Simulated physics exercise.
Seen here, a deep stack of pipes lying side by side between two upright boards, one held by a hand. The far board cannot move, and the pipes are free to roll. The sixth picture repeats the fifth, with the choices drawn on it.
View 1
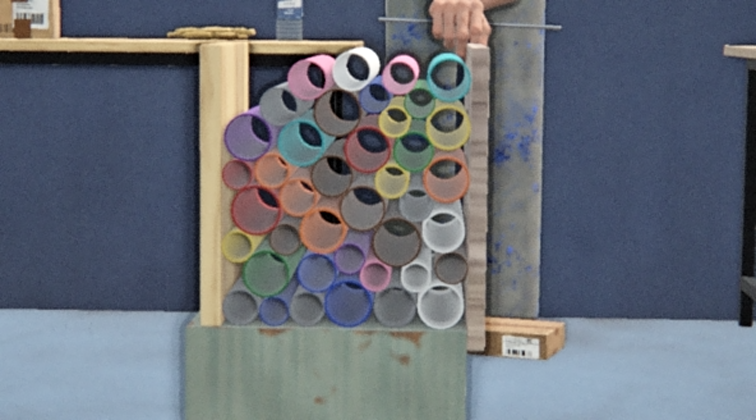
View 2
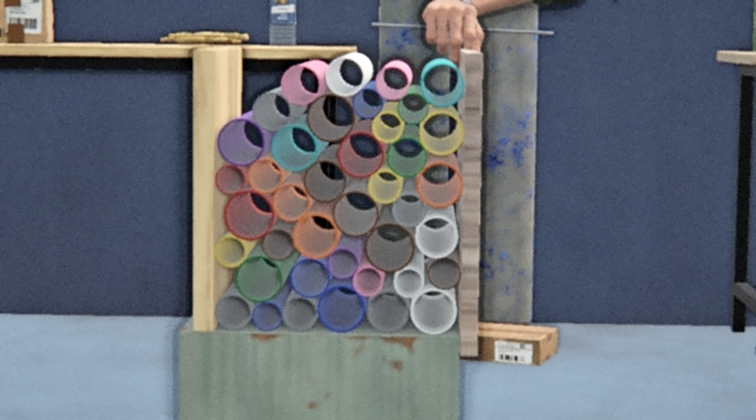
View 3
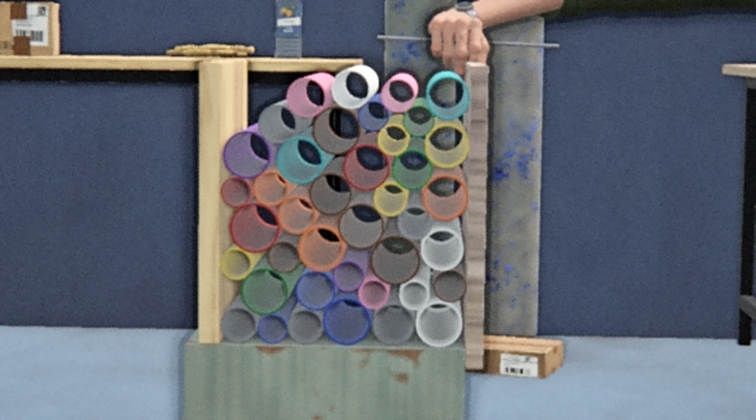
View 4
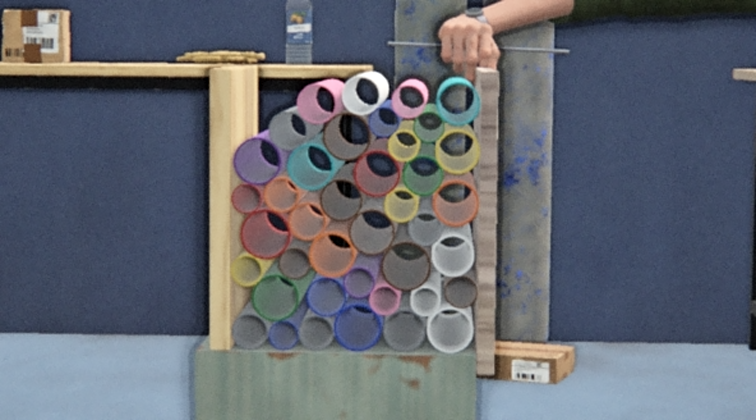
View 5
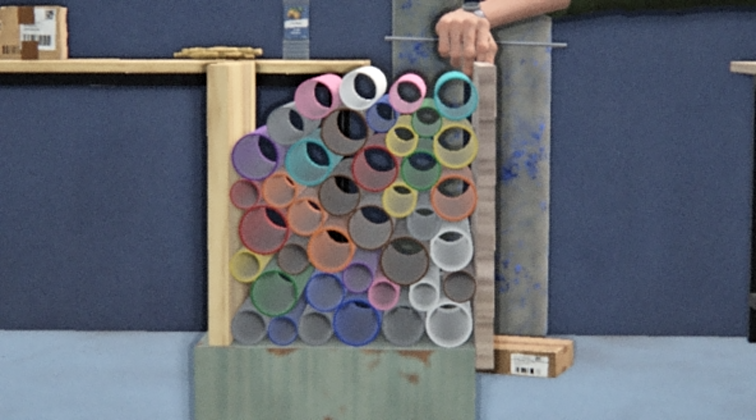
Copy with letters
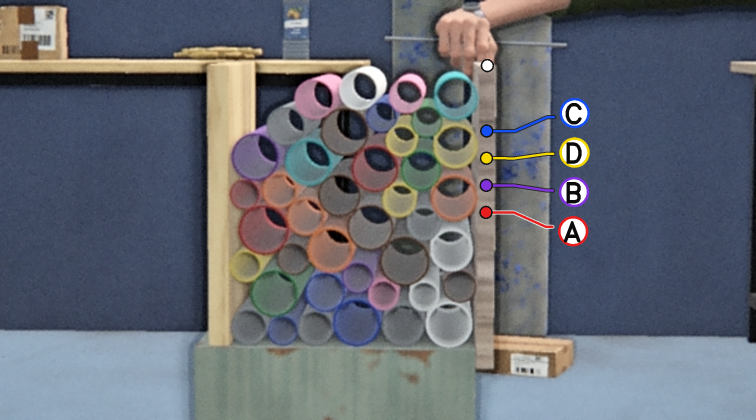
In a workshop, a hand steadies an upright board beside stacked colourful pipes, which stay in place as the view shifts slightly.
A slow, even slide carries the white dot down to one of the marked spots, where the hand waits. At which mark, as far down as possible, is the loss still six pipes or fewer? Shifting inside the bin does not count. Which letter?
Down to A.
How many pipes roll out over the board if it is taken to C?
It comes to none.
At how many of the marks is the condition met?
Four of them.
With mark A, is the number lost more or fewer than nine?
At A, fewer than nine.
On the marked copy, A at (486, 213); B at (486, 185); C at (487, 131); D at (486, 158); the white dot at (487, 66).
Following A. Soon after the start, top of the board (478, 131).
Later, top of the board (477, 205).
In the end, top of the board (477, 212), four out over the board.
As for the rest, B four out over the board; C none out over the board; D none out over the board.
